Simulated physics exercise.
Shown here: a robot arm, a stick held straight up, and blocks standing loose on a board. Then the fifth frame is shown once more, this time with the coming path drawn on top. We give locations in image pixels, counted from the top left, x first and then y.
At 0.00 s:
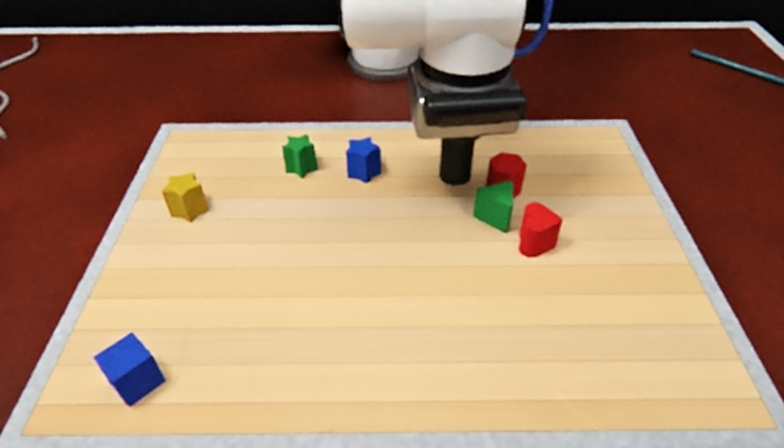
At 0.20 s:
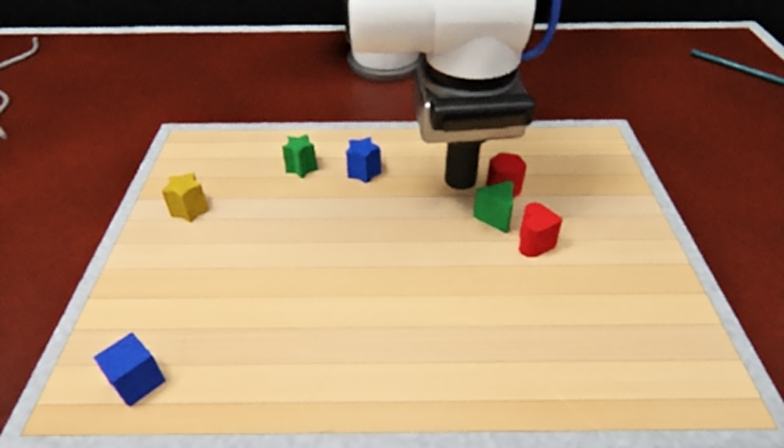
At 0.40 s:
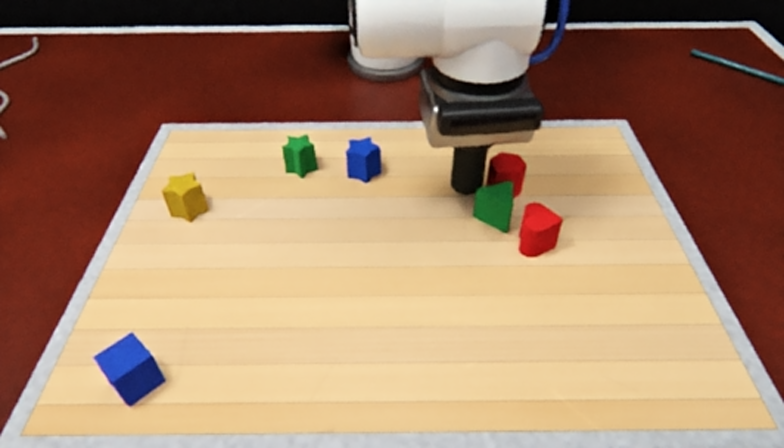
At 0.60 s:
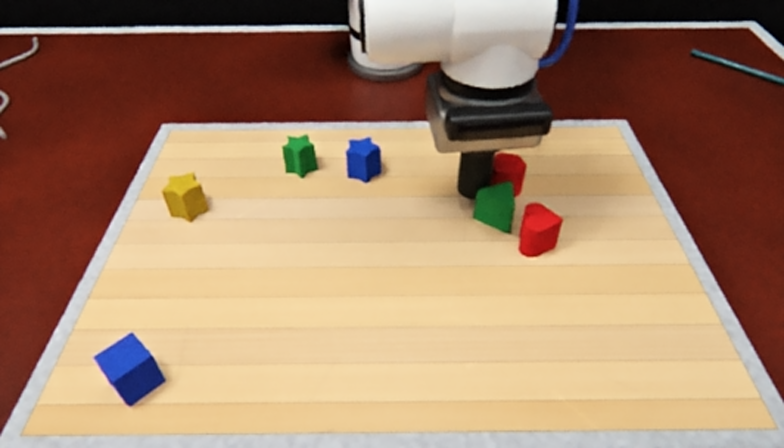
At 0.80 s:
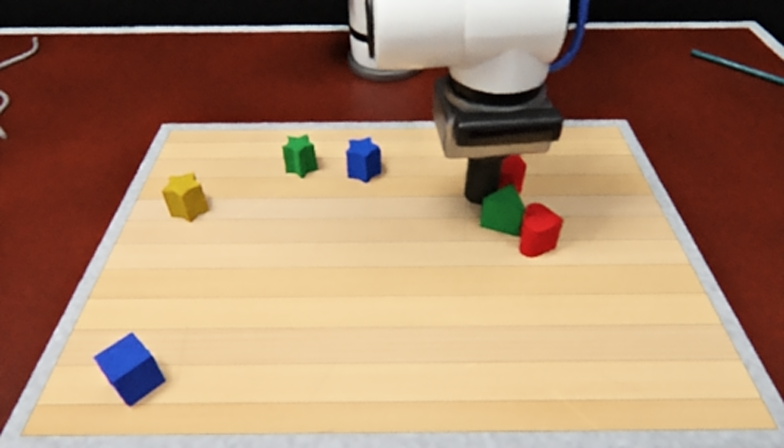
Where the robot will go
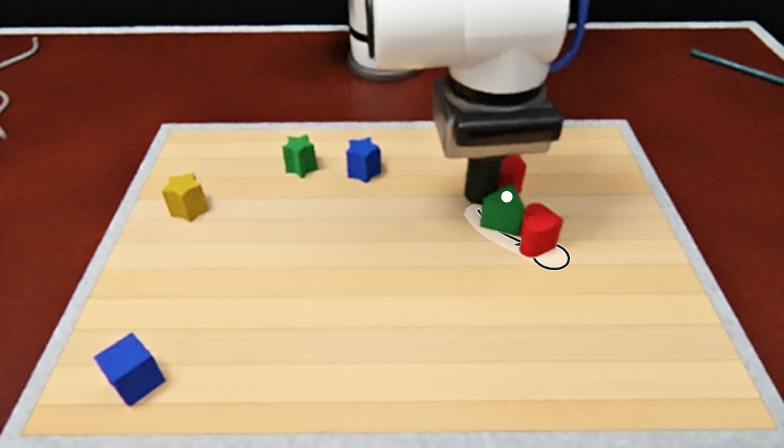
A robot arm moves its stick slightly right and nudges the green block beside red blocks.
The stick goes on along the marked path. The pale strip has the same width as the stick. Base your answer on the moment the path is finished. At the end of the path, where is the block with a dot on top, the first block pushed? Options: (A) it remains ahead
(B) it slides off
(A)
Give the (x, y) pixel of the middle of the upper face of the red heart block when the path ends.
So, by the moment the path ends, you'll find the top centre of the red heart block at (629, 247).
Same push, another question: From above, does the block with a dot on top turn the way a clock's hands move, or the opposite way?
Against the clock.
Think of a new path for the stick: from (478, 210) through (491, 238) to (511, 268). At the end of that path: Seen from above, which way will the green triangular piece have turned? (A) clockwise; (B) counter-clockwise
Letter B.
Path on the board, from (478, 210) over (495, 228) and (522, 242) to (551, 256); the dot is on the green triangular piece.
What follows on the original path. Halfway along, stick (512, 220); green triangular piece (543, 221), turned 20° anticlockwise; red heart block (580, 230).
At the end, stick (555, 240); green triangular piece (591, 241), turned 30° anticlockwise; red hexagon in place; red heart block (629, 247).
